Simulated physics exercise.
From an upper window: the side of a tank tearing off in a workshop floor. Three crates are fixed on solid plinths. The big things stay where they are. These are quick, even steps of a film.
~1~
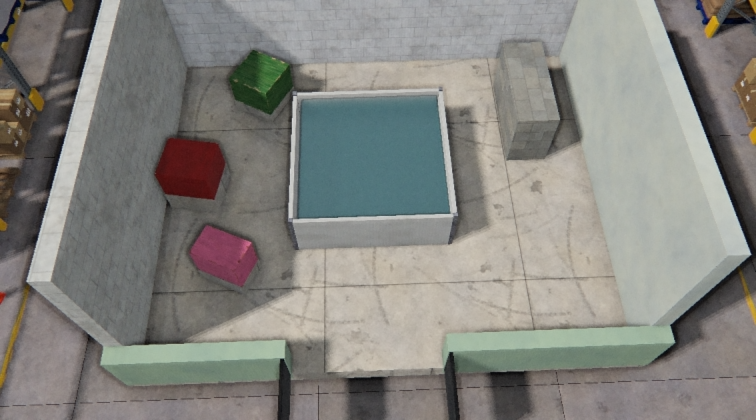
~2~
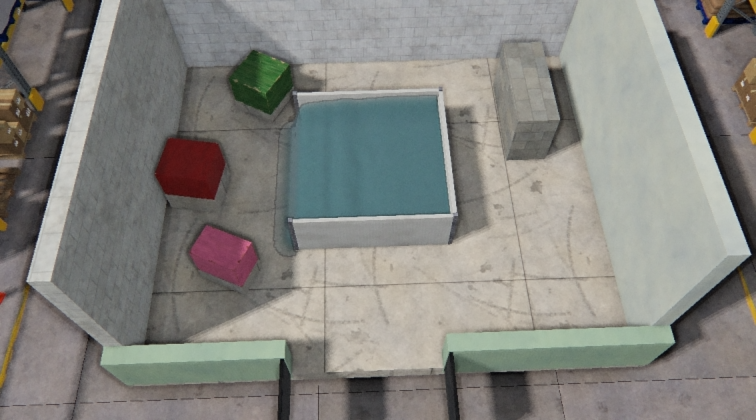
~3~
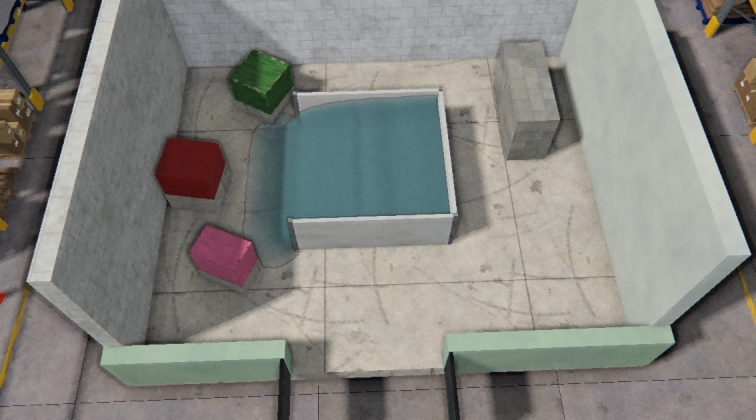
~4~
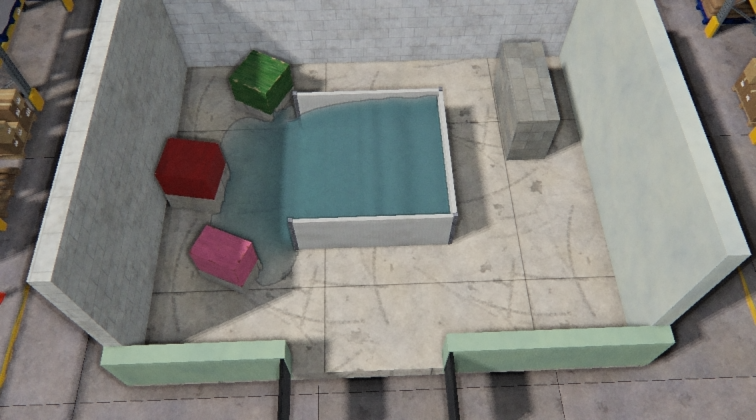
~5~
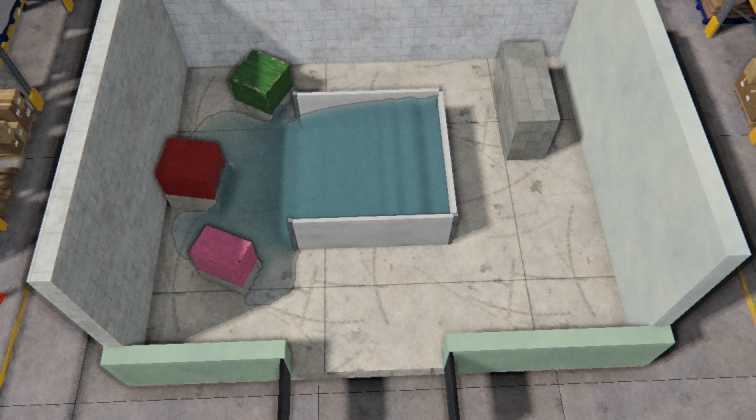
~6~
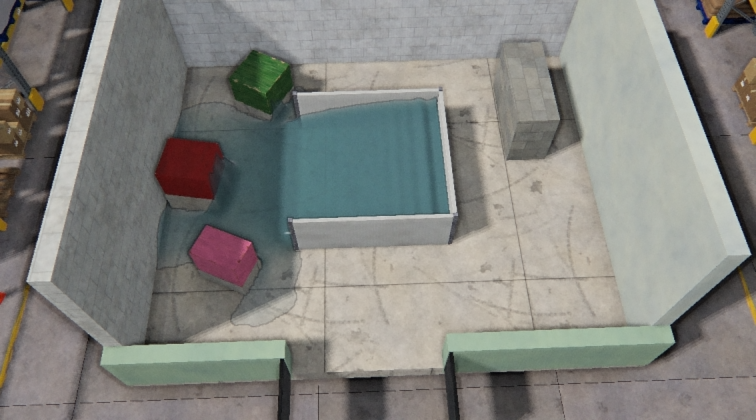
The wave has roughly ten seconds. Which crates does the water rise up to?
One by one: The red crate gets wet; the green crate gets wet; the pink crate gets wet.
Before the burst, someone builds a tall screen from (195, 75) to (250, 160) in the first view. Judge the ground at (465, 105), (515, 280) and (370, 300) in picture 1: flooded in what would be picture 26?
As listed: Under water, clear, under water.
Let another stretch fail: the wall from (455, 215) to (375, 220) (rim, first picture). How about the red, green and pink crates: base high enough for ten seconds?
My reading: The red one is spared, the green one keeps dry, the pink one keeps dry.
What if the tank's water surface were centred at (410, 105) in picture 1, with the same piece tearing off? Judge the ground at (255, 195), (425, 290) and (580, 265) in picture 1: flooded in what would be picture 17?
One after the other: Awash, dry, dry.
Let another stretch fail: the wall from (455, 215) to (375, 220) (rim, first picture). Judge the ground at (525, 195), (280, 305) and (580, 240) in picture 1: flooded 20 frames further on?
In that order: Covered, not flooded, covered.
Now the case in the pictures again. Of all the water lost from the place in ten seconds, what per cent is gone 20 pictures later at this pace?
Roughly 15 per cent.
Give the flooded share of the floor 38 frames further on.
About 100 per cent.
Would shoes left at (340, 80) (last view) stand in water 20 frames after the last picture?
There: Under water.
A moment on, water covers 30 % of the floor; the red crate water round its plinth, the green crate water round its plinth, the pink crate water round its plinth.
Next, water covers 45 % of the floor; the red crate water round its plinth, the green crate water round its plinth, the pink crate water round its plinth.
Then, water covers 65 % of the floor; the red crate water round its plinth, the green crate water round its plinth, the pink crate water round its plinth.
Later, water covers 100 % of the floor; the red crate water round its plinth, the green crate water round its plinth, the pink crate water round its plinth.
In the end, water covers 100 % of the floor; the red crate was topped, the green crate was topped, the pink crate was topped.
